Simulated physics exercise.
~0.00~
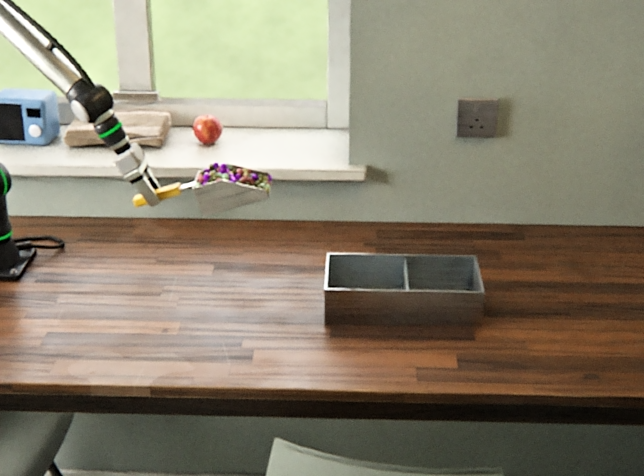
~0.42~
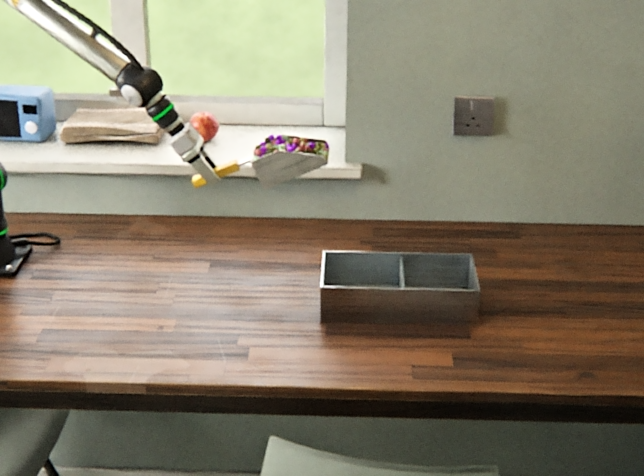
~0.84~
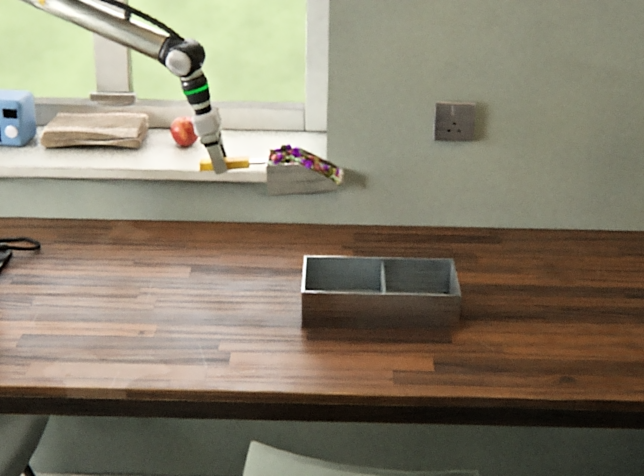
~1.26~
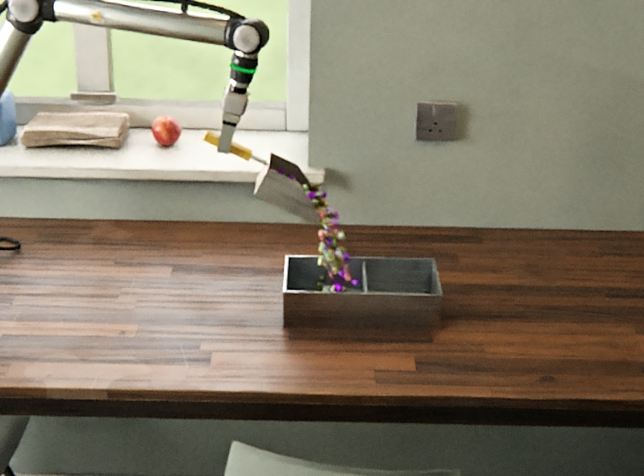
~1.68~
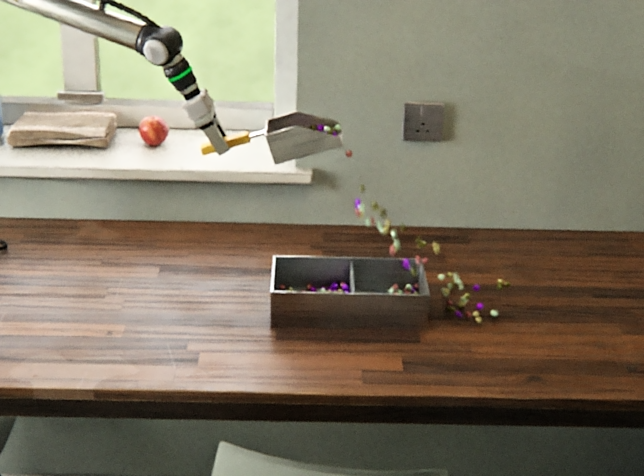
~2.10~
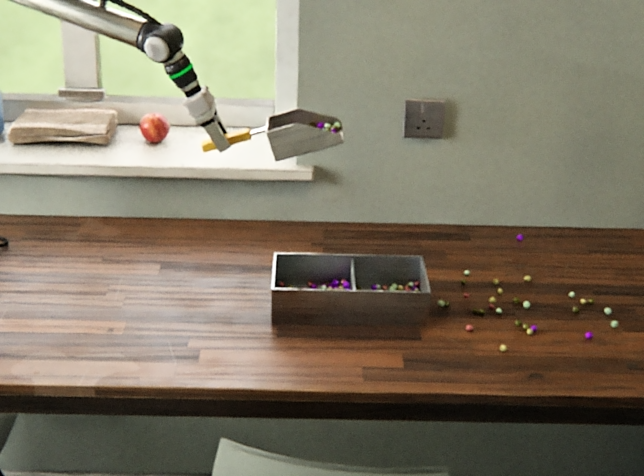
A robot arm holds a metal scoop heaped with small round sweets, purple, green and other colours, above a wooden table. It carries the scoop right towards a grey box divided into two compartments, then tips it forward. Sweets pour in a stream into the left compartment. The arm then swings the scoop up and tilts it back while more sweets fly off to the right, some dropping into the right compartment and others overshooting the box. Finally the scoop stays raised with some sweets still in it, both compartments hold some, and strays lie scattered across the table.
